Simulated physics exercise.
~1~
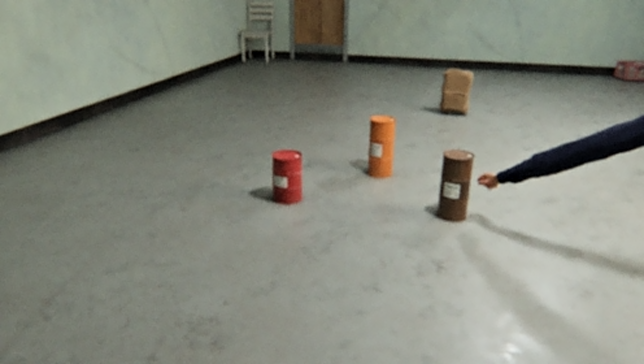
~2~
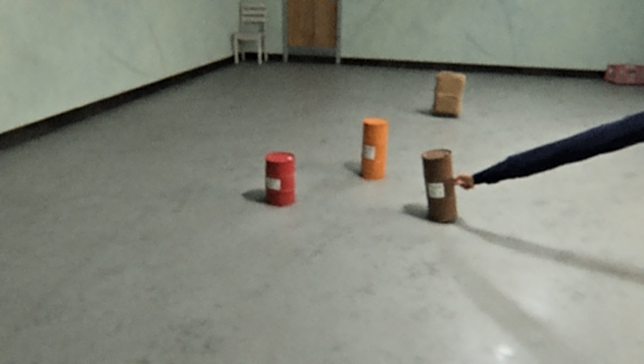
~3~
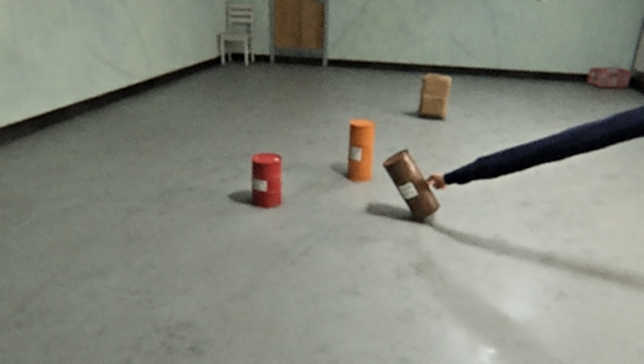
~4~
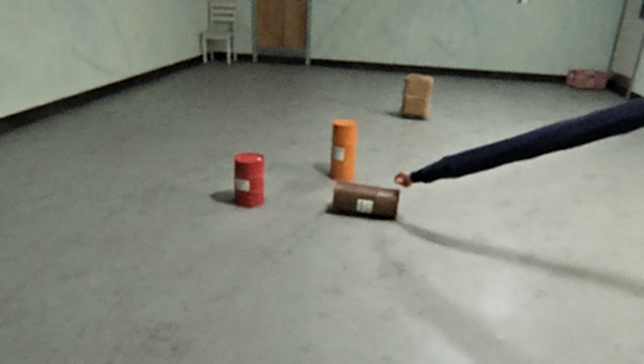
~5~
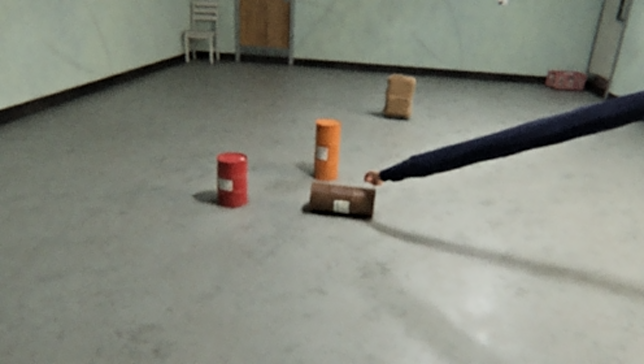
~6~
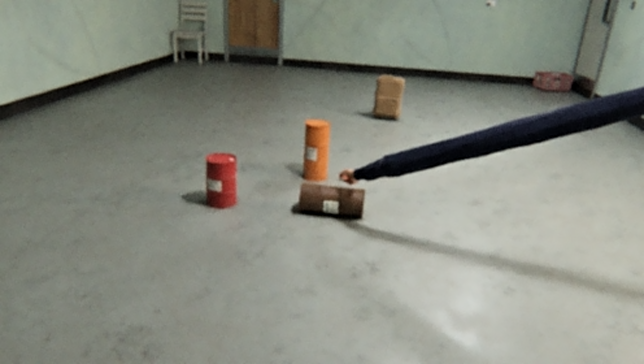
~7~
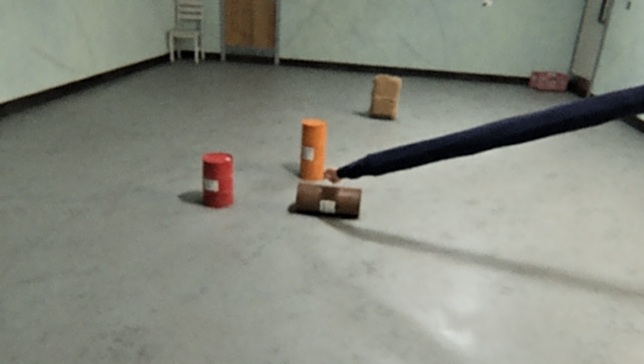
Hand pushing a brown canister leftward until it tips onto its side, while red and orange canisters nearby stay standing.
